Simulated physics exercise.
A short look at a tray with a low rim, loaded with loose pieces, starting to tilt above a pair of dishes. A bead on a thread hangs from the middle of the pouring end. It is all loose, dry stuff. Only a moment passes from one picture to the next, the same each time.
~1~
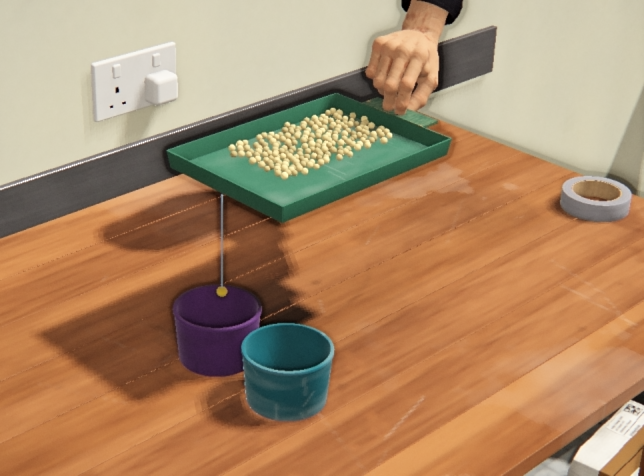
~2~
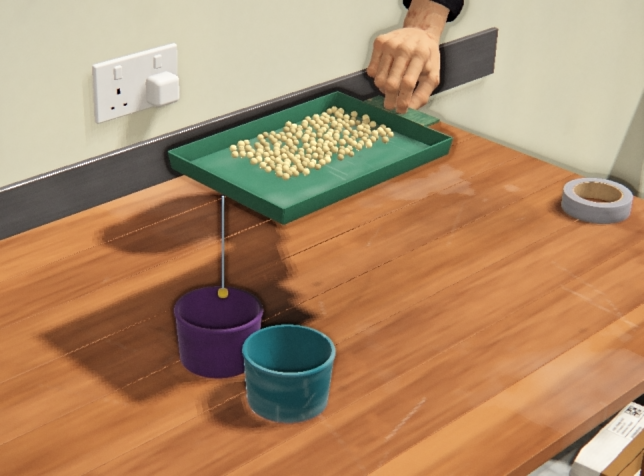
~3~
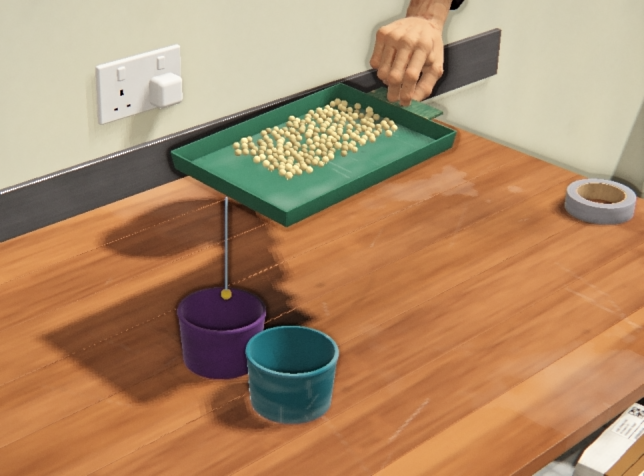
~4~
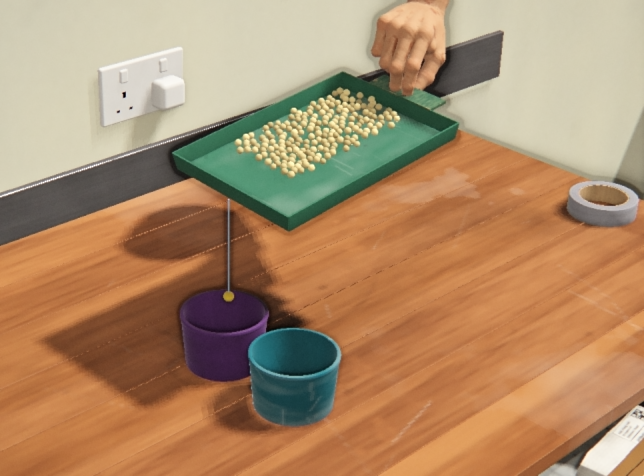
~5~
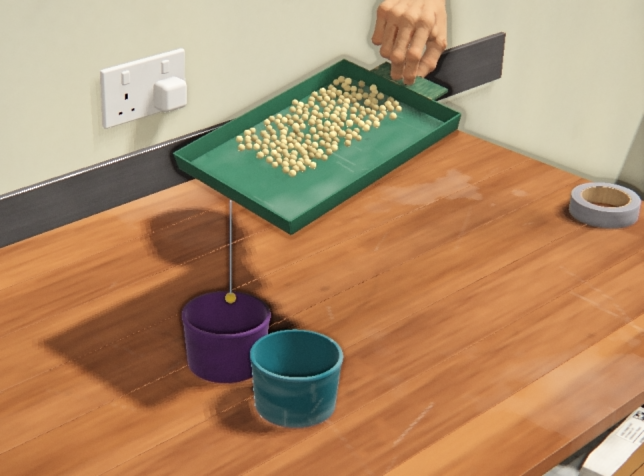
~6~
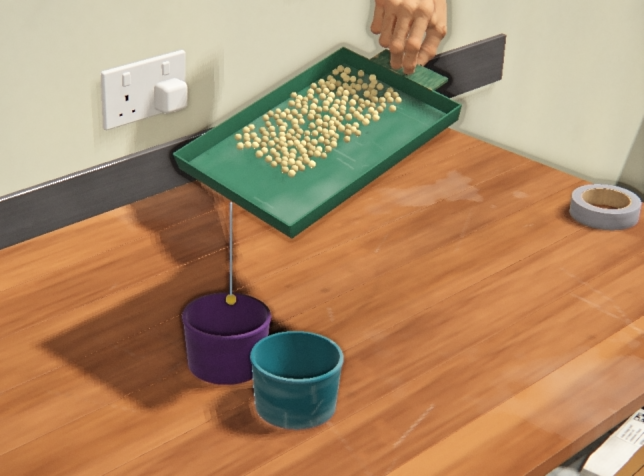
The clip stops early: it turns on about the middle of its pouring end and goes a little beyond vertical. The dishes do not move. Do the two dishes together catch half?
Together they catch the larger part.
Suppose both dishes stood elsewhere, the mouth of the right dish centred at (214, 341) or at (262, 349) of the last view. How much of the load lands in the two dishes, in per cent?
About 30 and 80 per cent.
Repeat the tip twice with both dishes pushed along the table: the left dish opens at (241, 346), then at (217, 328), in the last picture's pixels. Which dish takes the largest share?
At the first place the left-hand dish, at the second the right one.
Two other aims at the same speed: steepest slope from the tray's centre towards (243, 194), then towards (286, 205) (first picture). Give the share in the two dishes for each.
The first gives 20 %, the second 80 %.
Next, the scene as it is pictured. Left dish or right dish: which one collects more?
That is the right one.
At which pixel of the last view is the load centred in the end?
Roughly at (281, 401).
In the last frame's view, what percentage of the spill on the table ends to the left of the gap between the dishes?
About 90 per cent.
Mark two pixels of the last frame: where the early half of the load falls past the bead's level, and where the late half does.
First near (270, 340), later near (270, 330).
Soon after the last picture, tray tipped steeply; most on the tray; a stray few in the right dish; a small part outside both; a small part in the air.
A little later, tray tipped right over; about two thirds on the tray; about a quarter in the right dish; a stray few in the left dish; a small part outside both; a small part in the air.
Later still, tray tipped past a quarter turn; about two thirds in the right dish; a stray few in the left dish; about a third outside both.
At rest, tray tipped past a quarter turn; about two thirds in the right dish; a stray few in the left dish; about a third outside both.
